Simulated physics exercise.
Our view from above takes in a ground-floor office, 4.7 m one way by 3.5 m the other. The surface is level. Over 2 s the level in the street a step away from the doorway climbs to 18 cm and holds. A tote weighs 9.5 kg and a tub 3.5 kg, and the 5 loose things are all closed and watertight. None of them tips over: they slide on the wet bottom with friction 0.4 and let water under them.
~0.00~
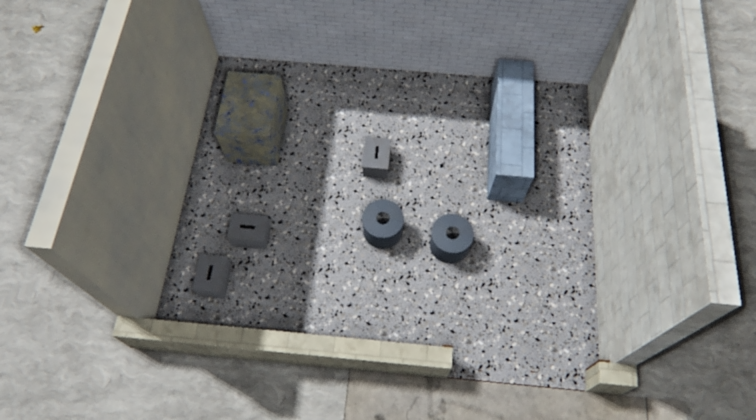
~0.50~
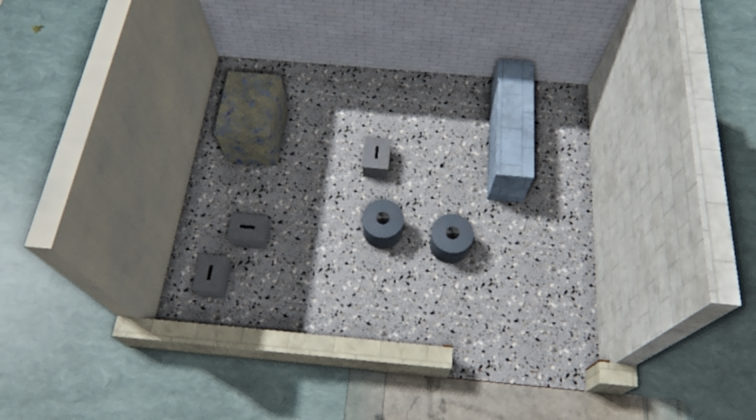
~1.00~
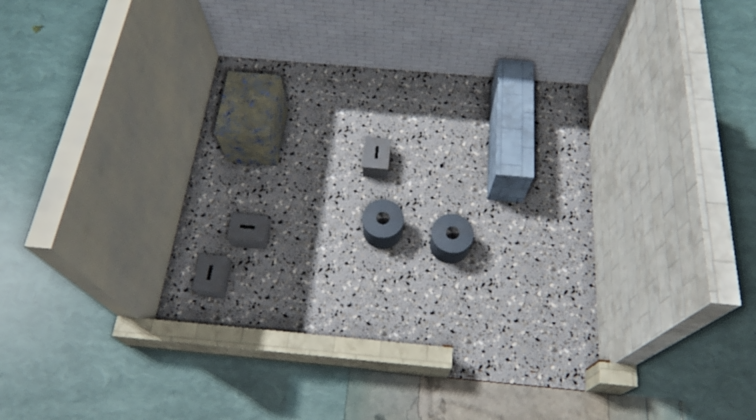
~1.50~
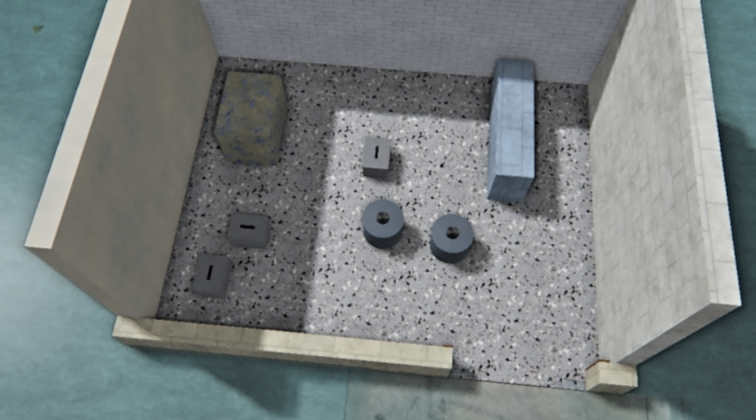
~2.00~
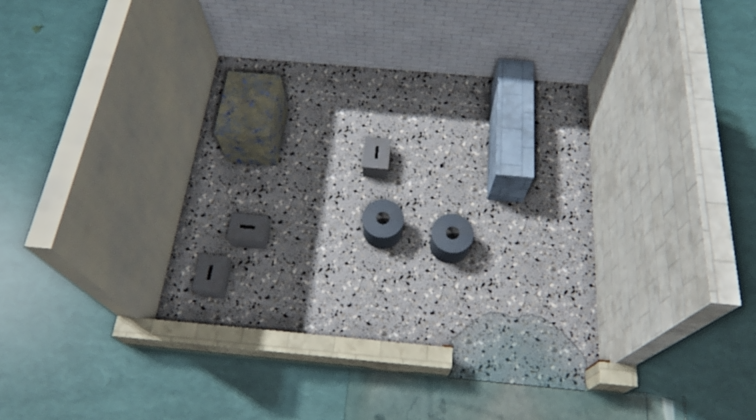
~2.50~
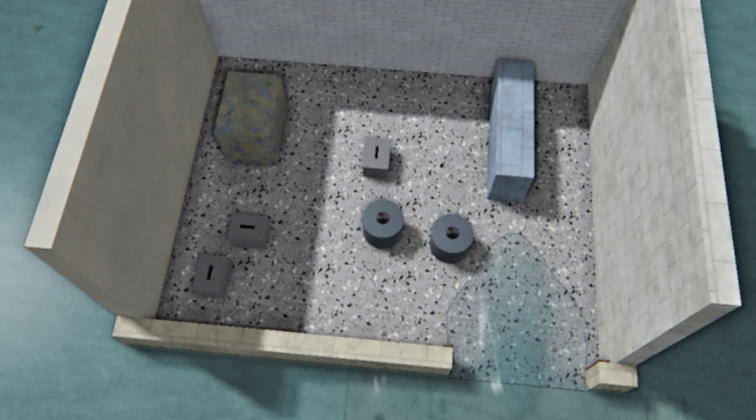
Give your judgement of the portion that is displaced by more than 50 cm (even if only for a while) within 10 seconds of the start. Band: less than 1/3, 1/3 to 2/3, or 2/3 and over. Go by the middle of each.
Band: 1/3 to 2/3.
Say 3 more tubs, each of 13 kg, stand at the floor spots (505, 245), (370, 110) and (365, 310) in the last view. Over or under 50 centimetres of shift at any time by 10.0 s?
In turn: Past it, more, less.
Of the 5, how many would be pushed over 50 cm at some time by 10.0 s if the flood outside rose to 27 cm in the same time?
The count would be 5.
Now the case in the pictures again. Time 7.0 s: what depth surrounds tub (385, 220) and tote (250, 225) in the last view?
About 2 and 0 cm.
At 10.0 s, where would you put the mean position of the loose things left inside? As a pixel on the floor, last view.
At about (266, 206).
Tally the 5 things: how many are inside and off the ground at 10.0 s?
Count: 1.
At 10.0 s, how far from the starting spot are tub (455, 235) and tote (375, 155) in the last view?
In turn: 350 cm, 60 cm.
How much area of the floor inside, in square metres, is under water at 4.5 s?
Close to 9.0 m2, I'd say.
After 3.5 s 0 of 5 are over 50 cm from their spots; 0 afloat.
After 4.5 s 1 of 5 are over 50 cm from their spots; 1 afloat.
After 7.0 s 2 of 5 are over 50 cm from their spots; 1 afloat.
After 10.0 s 3 of 5 are over 50 cm from their spots, and 3 have been at some point; 1 afloat.
